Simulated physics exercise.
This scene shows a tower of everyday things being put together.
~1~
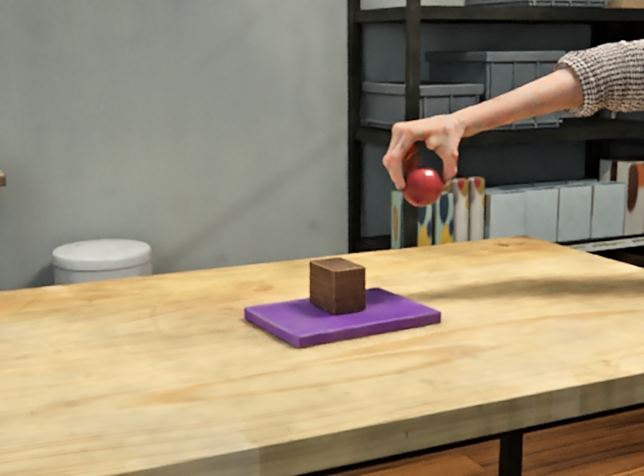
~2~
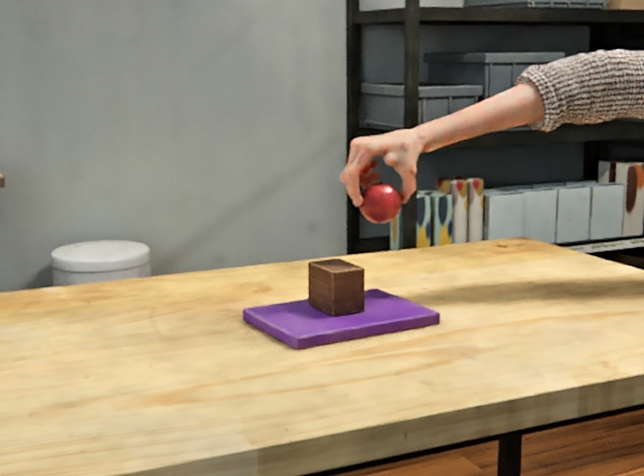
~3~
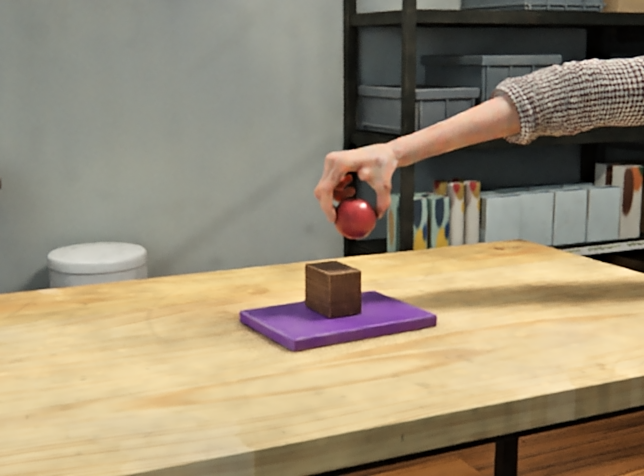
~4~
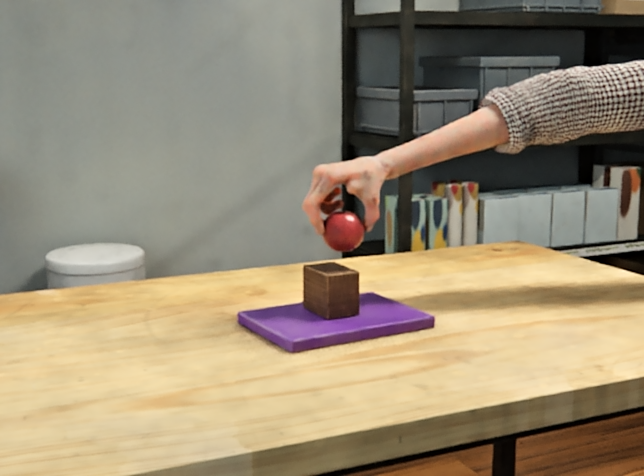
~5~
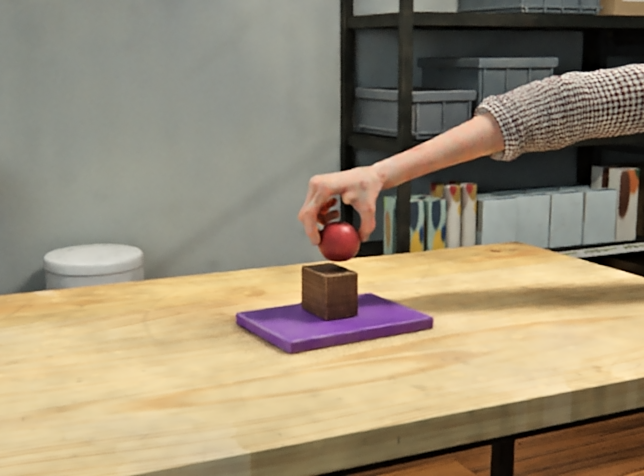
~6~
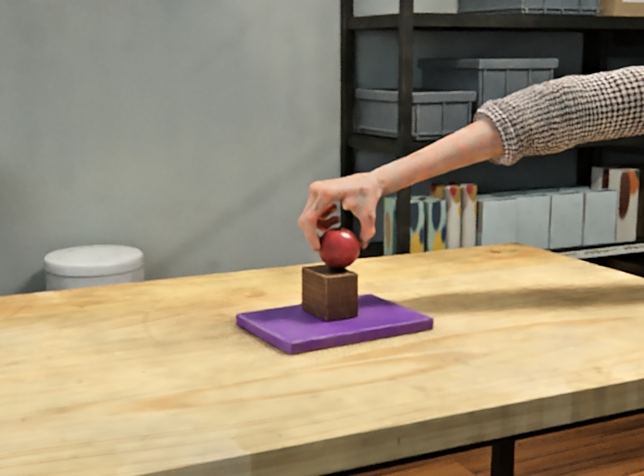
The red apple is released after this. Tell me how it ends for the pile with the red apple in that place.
It stays upright.
Then, 0.20 s on from there, no change.
Then, 0.60 s on from there, red apple resting near (339, 248).
In the end, all 3 unmoved. At the end, from the last picture's camera, red apple near (339, 248). The pile holds.
